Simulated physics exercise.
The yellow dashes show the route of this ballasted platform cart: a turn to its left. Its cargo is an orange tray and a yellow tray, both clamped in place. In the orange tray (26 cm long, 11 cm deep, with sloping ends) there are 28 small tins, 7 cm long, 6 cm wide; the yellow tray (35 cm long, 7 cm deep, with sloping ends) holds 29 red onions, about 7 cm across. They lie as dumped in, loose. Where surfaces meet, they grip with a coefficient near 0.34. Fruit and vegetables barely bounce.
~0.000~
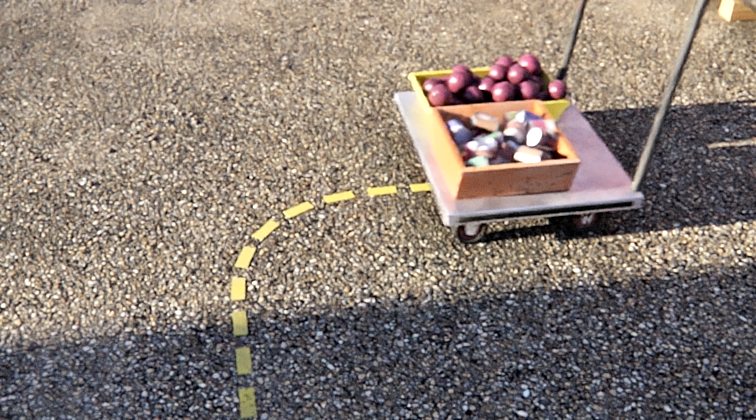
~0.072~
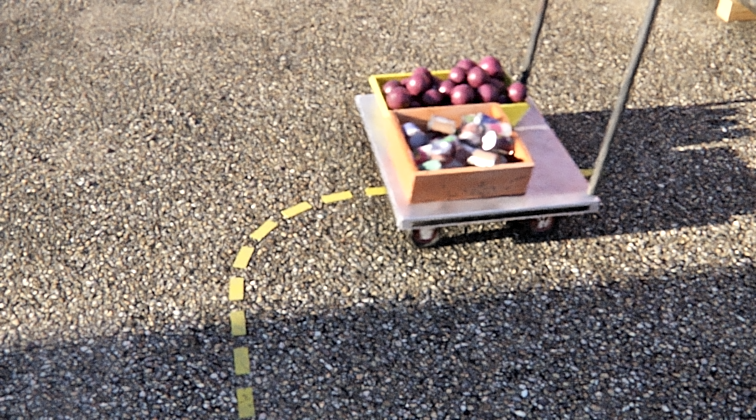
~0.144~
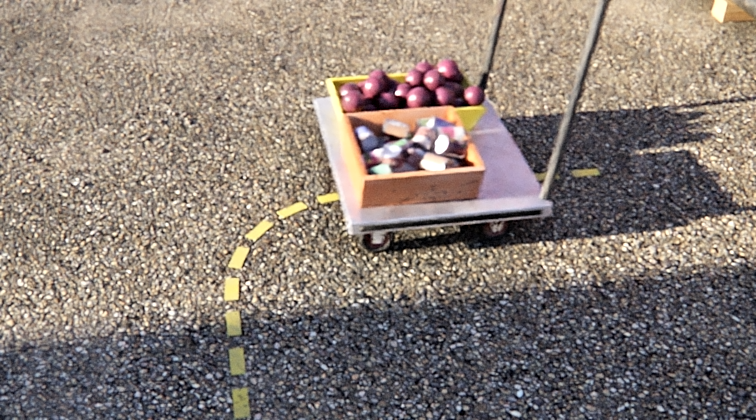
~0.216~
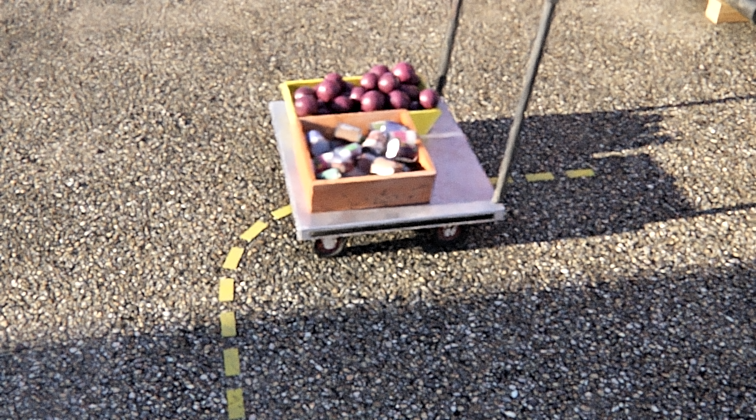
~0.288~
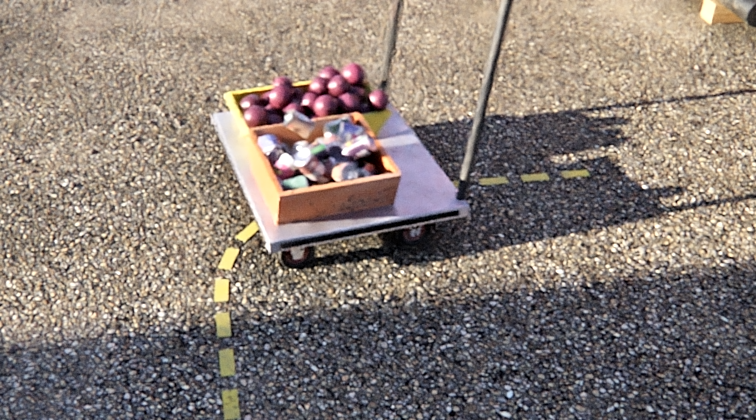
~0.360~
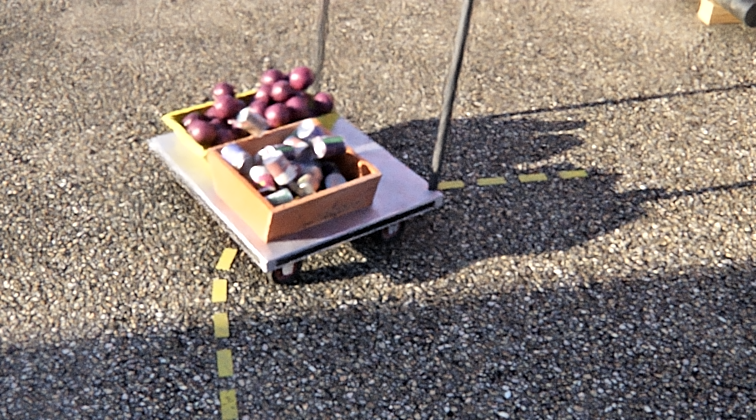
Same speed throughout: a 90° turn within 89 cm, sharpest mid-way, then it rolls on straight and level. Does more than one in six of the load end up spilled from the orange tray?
No, it is going to lose a share lower than one sixth.
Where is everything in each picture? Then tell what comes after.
In the first frame (we follow the rim corner now nearest the camera), orange tray at (463, 168); yellow tray (its farthest corner) at (541, 65); turned 0°, 0 cm rolled; nothing out yet.
The second frame shows orange tray at (415, 172); yellow tray at (503, 68); turned 0°, 13 cm rolled.
The third frame shows orange tray at (364, 176); yellow tray at (462, 71); turned 0°, 25 cm rolled.
The fourth frame shows orange tray at (313, 181); yellow tray at (419, 73); turned 1°, 38 cm rolled.
The fifth frame shows orange tray at (280, 192); yellow tray at (362, 75); turned 9°, 51 cm rolled.
The sixth frame shows orange tray at (272, 209); yellow tray at (294, 80); turned 23°, 64 cm rolled; nothing out yet.
After 0.44 s, 1 of 28 out of the orange tray and 3 of 29 out of the yellow tray.
After 0.54 s, 1 of 28 out of the orange tray and 7 of 29 out of the yellow tray.
After 0.69 s, 1 of 28 out of the orange tray and 12 of 29 out of the yellow tray.
Final count (at 1.15 s), 2 of 28 out of the orange tray and 14 of 29 out of the yellow tray. Asked share, 2 of 28, 7 per cent.
